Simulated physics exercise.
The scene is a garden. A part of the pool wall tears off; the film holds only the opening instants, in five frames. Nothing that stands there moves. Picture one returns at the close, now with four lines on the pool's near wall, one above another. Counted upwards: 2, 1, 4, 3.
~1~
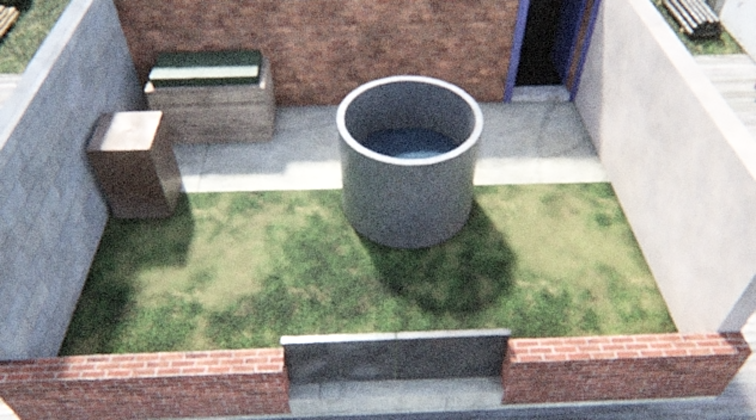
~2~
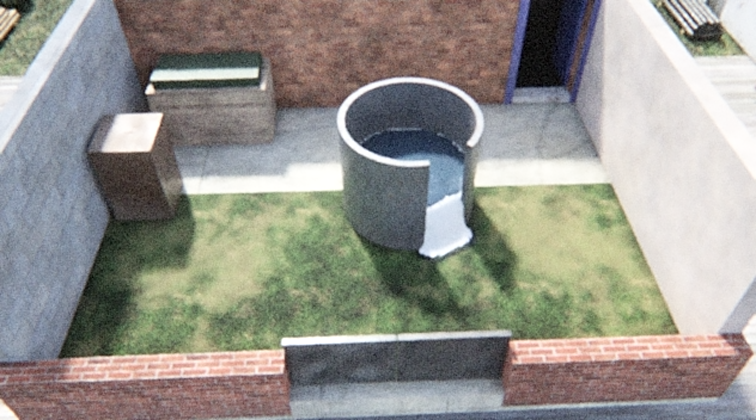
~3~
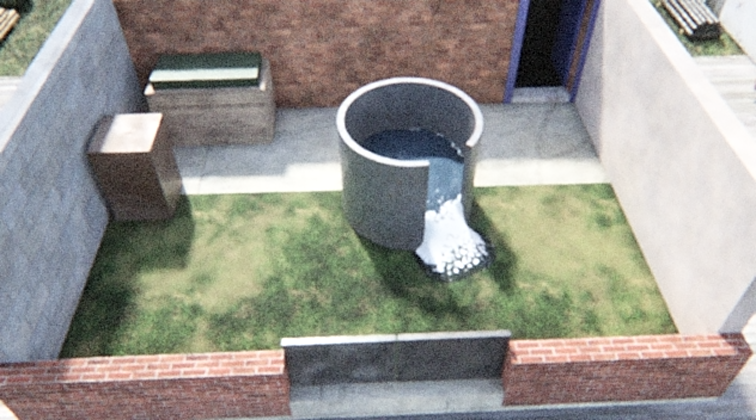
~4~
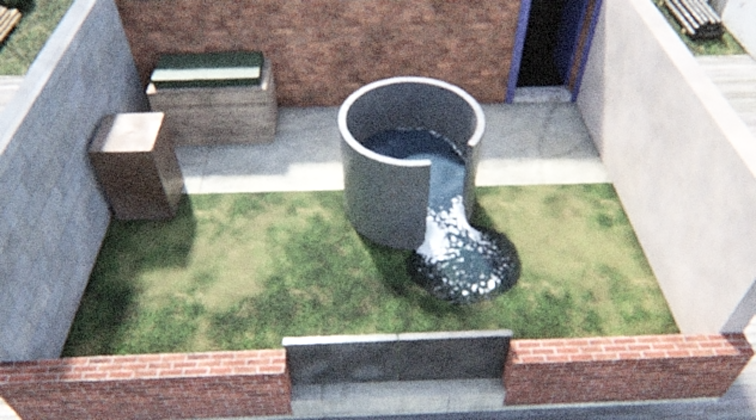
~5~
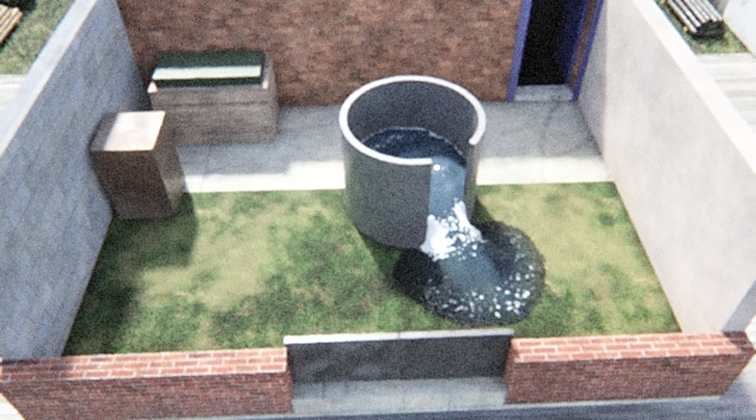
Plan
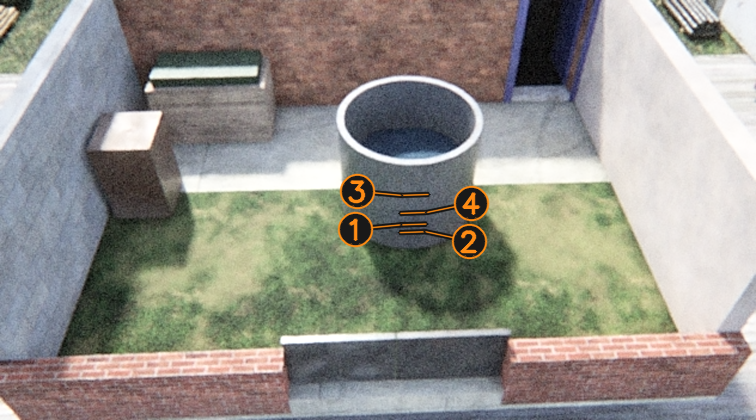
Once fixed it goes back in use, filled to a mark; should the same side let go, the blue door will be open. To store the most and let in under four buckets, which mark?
The answer is level 3.
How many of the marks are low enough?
All of them.
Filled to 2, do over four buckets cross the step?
No.
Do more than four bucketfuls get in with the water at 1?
No, that is safe.
In orange, 1 at (413, 224); 2 at (412, 232); 3 at (414, 194); 4 at (413, 212); from the bottom up 2, 1, 4, 3.
With 1, nothing gets over.
With 2, nothing gets over.
With 3, a splash gets over, under a bucket.
With 4, nothing gets over.
